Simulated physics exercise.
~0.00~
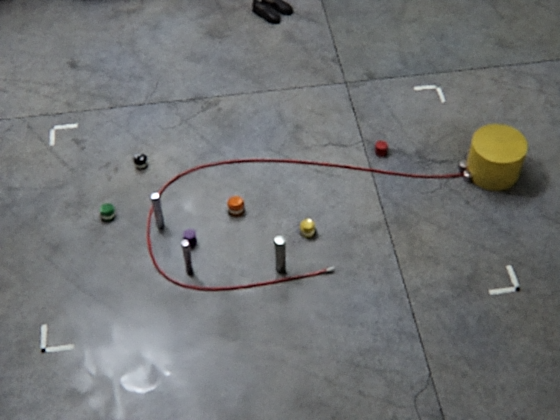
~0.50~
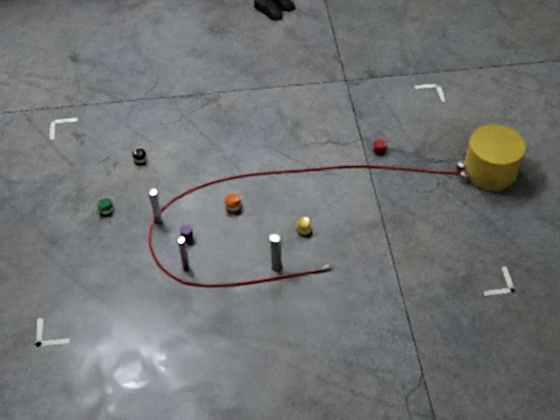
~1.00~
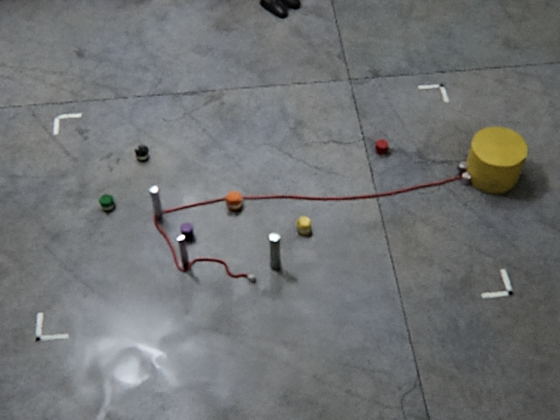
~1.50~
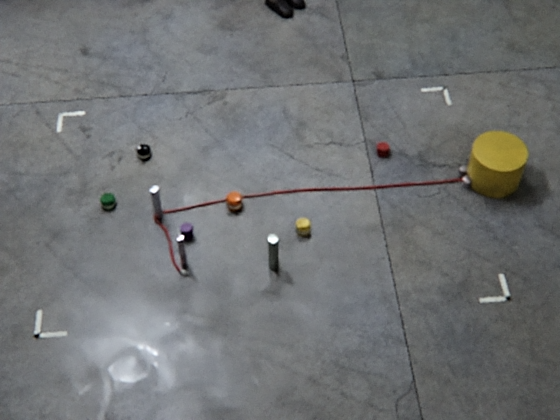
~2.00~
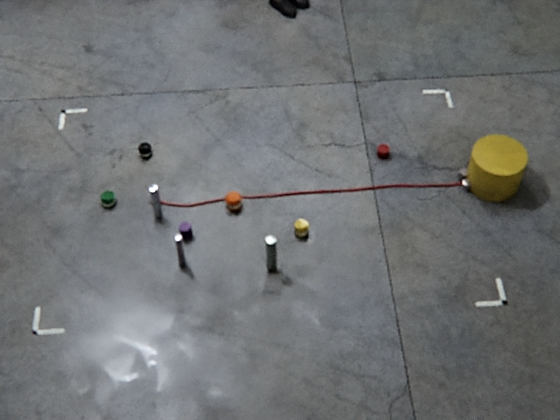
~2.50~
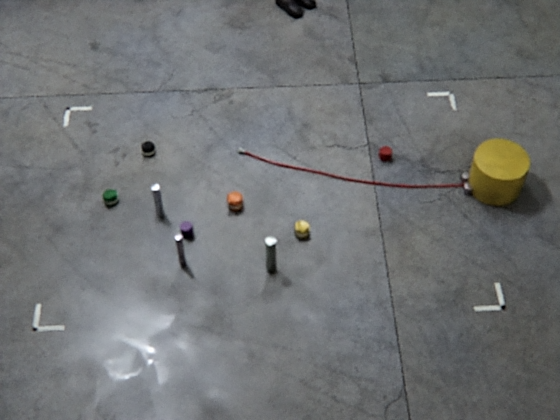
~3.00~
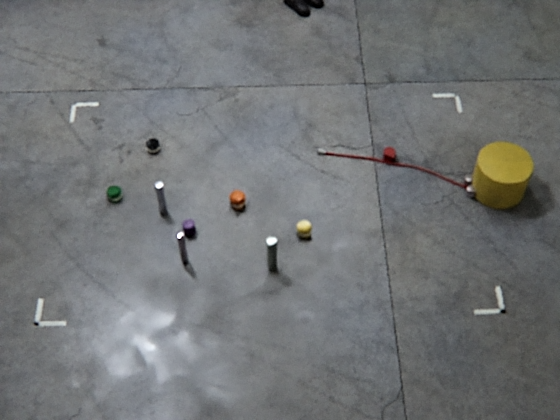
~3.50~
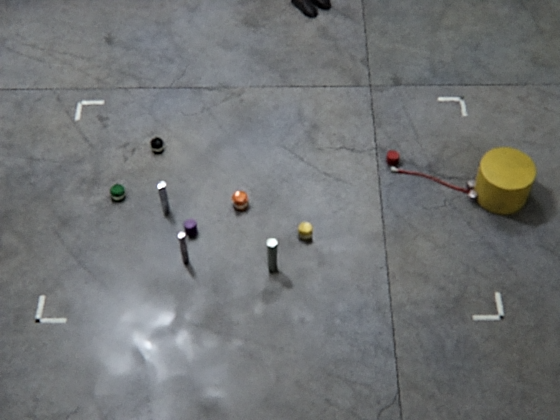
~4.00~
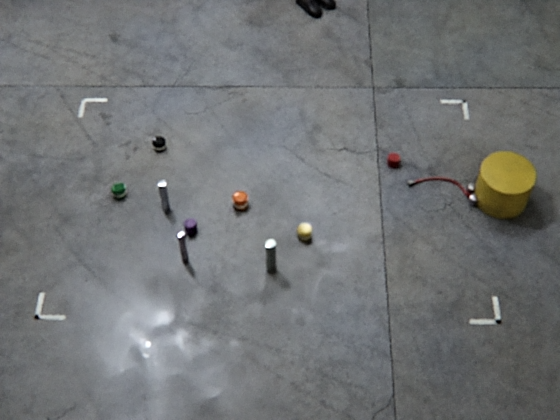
On a grey concrete floor marked with white tape corners, a red lead runs from a yellow reel at the right, loops around three upright metal posts and ends near the lower middle. Small black, green, orange, purple, yellow and red containers sit around it. The lead is drawn toward the reel, its loop tightening against the posts as its free end slips back past them one after another. Once clear, the end slides rightward across the open floor and past the red tub. It finishes as a short, curved length beside the reel, with the containers and posts still standing in place.
